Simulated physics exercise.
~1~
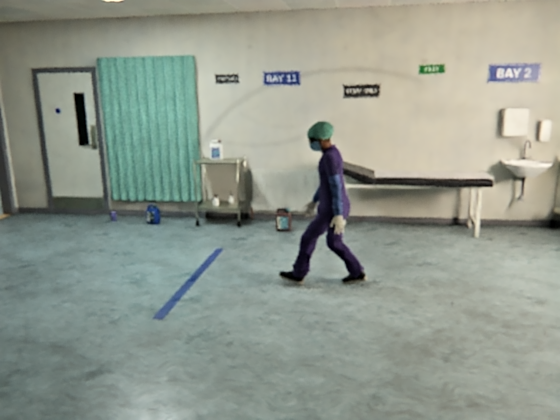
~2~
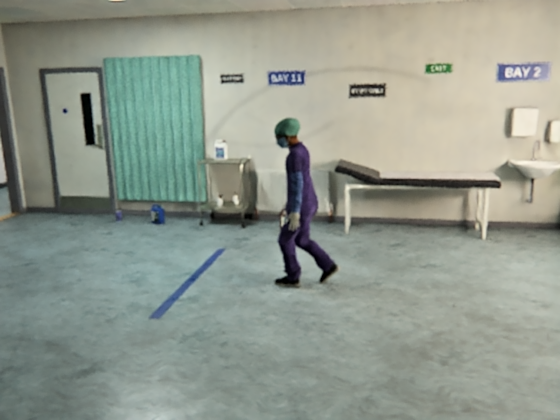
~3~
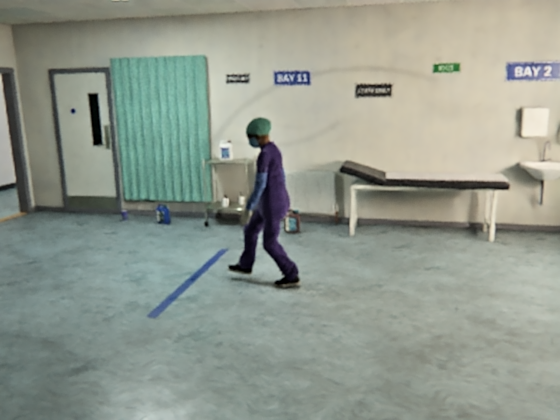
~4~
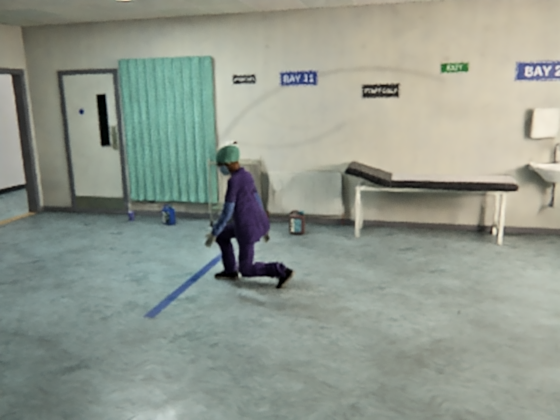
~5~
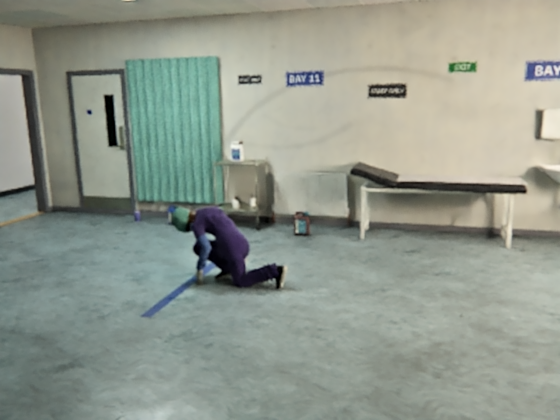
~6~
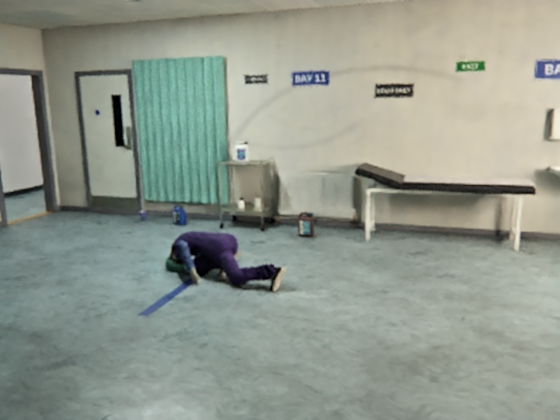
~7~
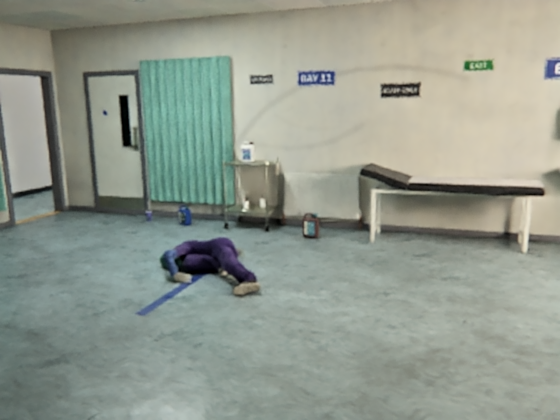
A person in purple scrubs walking left across a clinic room, sinking down and ending lying with head and chest across blue tape.
